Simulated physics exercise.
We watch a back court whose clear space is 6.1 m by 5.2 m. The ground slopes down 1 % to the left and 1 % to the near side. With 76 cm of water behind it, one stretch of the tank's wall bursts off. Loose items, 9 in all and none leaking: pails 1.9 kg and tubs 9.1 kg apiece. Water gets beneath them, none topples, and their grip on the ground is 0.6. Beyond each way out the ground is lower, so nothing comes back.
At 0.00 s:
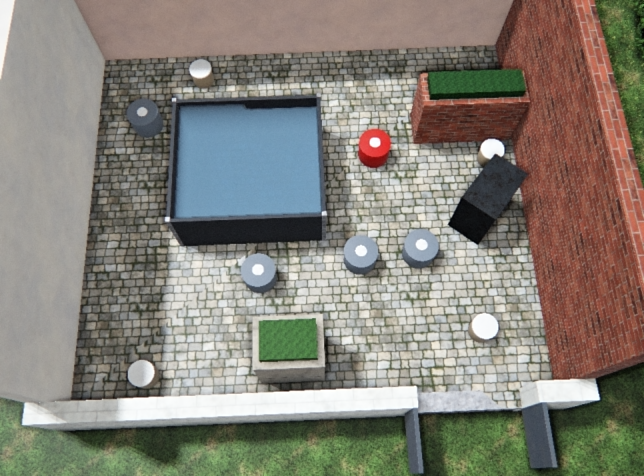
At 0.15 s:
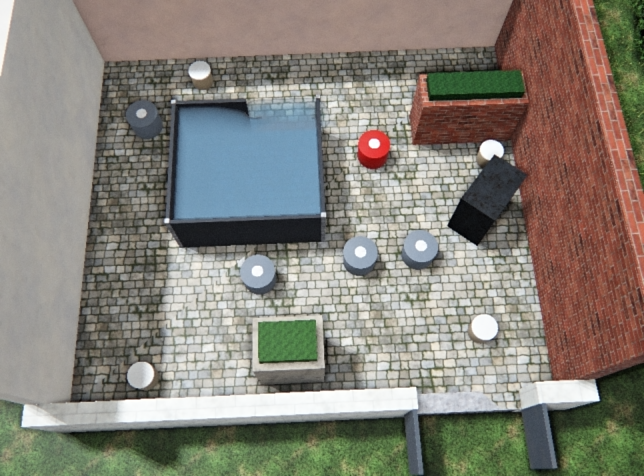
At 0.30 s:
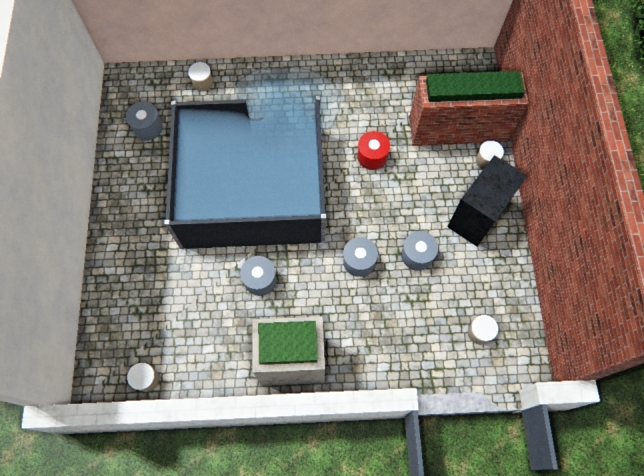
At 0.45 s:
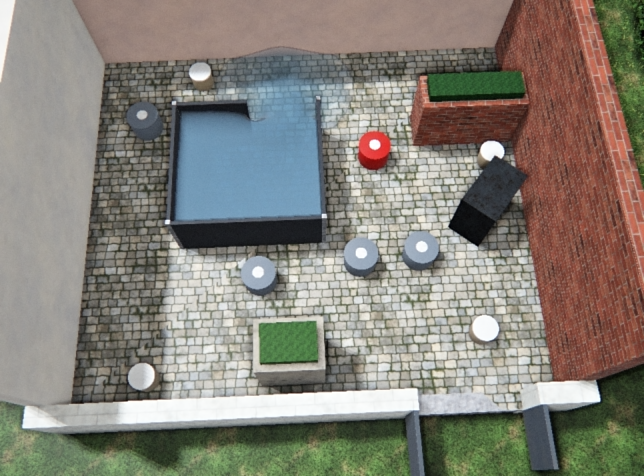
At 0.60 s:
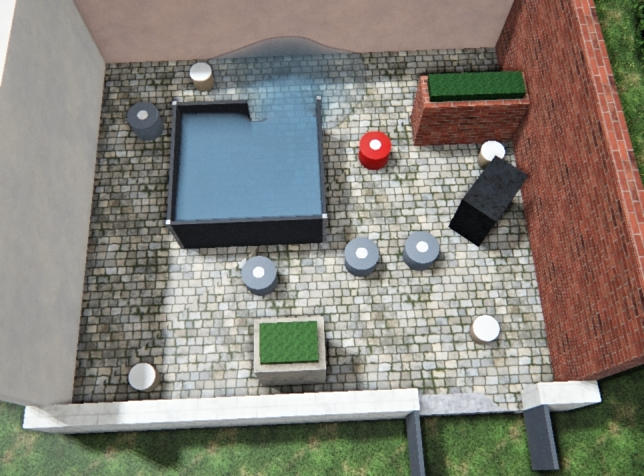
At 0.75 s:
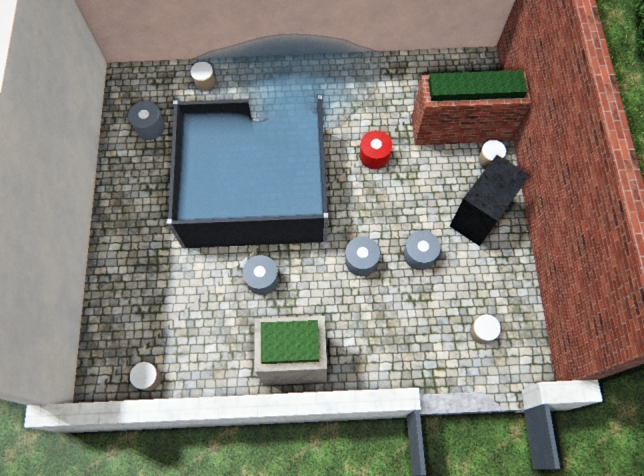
Water spilling through a gap in the dark tank's back wall and spreading against the courtyard's rear wall, tubs and pails staying put.
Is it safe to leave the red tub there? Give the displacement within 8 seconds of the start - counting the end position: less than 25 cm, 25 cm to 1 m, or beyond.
Red tub gets carried off.
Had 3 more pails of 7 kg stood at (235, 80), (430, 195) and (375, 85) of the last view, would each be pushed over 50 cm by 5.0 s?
In that order: Over, under, over.
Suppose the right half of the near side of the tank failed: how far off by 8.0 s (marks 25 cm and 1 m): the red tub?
In that case the red tub barely shifts.
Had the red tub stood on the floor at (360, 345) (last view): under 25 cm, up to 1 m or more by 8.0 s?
It moves a short way.
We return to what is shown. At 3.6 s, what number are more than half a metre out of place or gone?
2 of them.
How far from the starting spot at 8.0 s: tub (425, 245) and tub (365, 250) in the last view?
In that order: 20 cm, 200 cm.
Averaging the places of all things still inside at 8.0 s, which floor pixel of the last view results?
At about (367, 299).
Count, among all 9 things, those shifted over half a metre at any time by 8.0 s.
That makes 5.
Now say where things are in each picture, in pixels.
The first frame shows the red tub at (375, 142), on the bottom; 3.2 m2 under water; 0 of 9 have shifted.
The second frame shows the red tub at (374, 144), on the bottom; 3.8 m2 under water; 0 of 9 have shifted.
The third frame shows the red tub at (374, 145) rests on the ground; 4.7 m2 under water; 0 of 9 have shifted.
The fourth frame shows the red tub at (375, 145), on the bottom; 5.7 m2 under water; 0 of 9 have shifted.
The fifth frame shows the red tub at (376, 145) rests on the ground; water covers 6.0 m2; 0 of 9 have shifted.
The sixth frame shows the red tub at (377, 144), on the bottom; 6.2 m2 under water; 0 of 9 have shifted.
After 1.6 s the red tub is near (377, 144), 0.0 m from its start, aground; 0 of 9 are out; 0 afloat.
After 3.6 s the red tub is near (377, 144), 0.0 m from its start, aground; 0 of 9 are out; 1 afloat.
After 5.6 s the red tub is near (379, 241), 1.5 m from its start, afloat; 0 of 9 are out; 4 afloat.
After 8.0 s the red tub is near (496, 378), 3.5 m from its start, afloat; 0 of 9 are out; 6 afloat.
